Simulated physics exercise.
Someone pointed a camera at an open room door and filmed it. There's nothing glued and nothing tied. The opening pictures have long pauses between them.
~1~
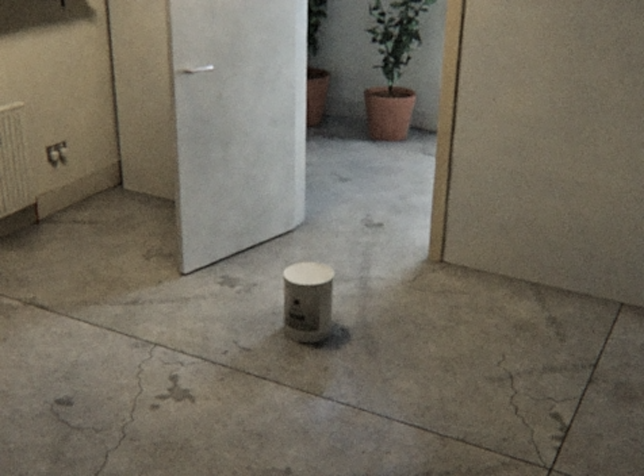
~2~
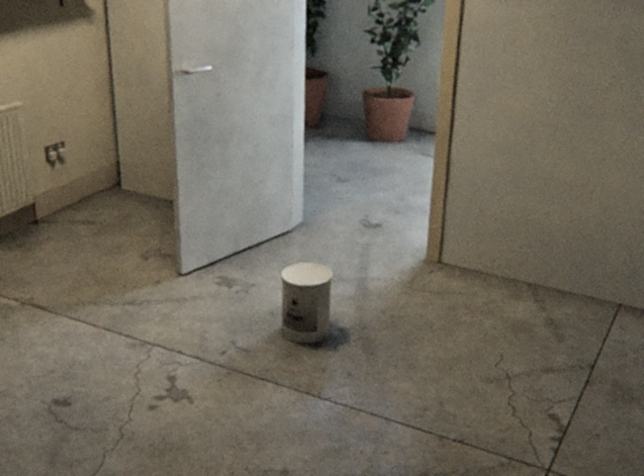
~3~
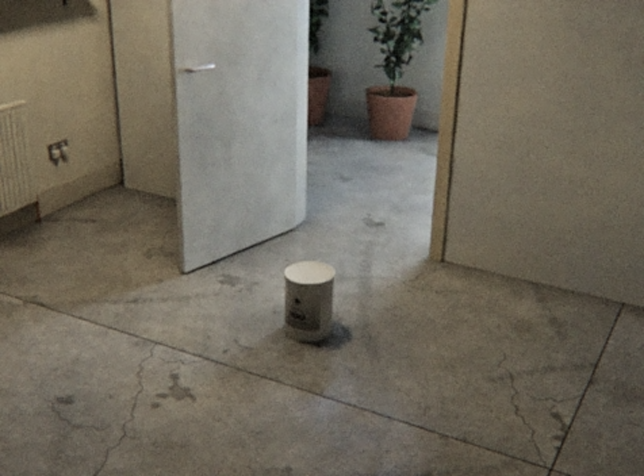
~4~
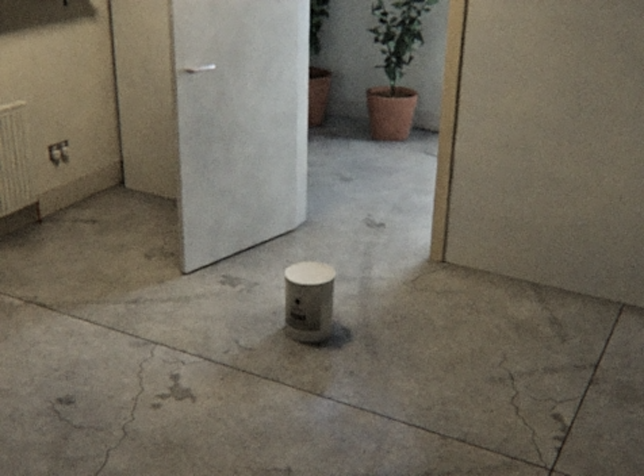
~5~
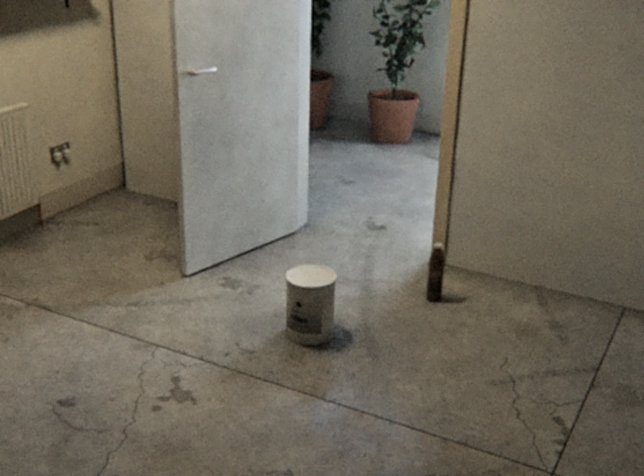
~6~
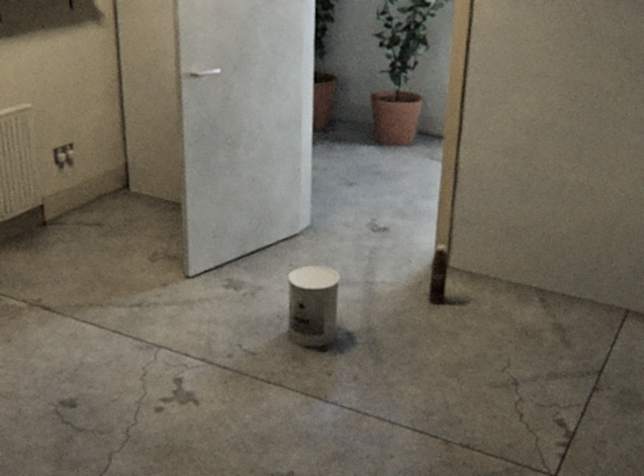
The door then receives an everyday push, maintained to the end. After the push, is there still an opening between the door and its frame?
No.
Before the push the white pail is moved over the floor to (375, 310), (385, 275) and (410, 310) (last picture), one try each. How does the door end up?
Going through the tries in order: It gets all the way shut, then it is obstructed, then it gets all the way shut.
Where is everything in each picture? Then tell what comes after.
The first frame shows door wide open and still; white pail (308, 302).
The second frame shows door wide open and still; white pail (306, 303).
The third frame shows door wide open and still; white pail (309, 301).
The fourth frame shows door wide open and still; white pail (310, 302).
The fifth frame shows door wide open and still; white pail (311, 305).
The sixth frame shows door wide open and still; brown bottle (439, 274); white pail (313, 306).
Then, 0.50 s past the last view, door at 87°.
Then, 0.90 s past the last view, door at 59°.
Then, 1.20 s past the last view, door at 37°.
Then, 1.60 s past the last view, door at 7°.
Finally, door at 0°; both still in place. Final places as the last picture's camera would see them, brown bottle near (439, 274).
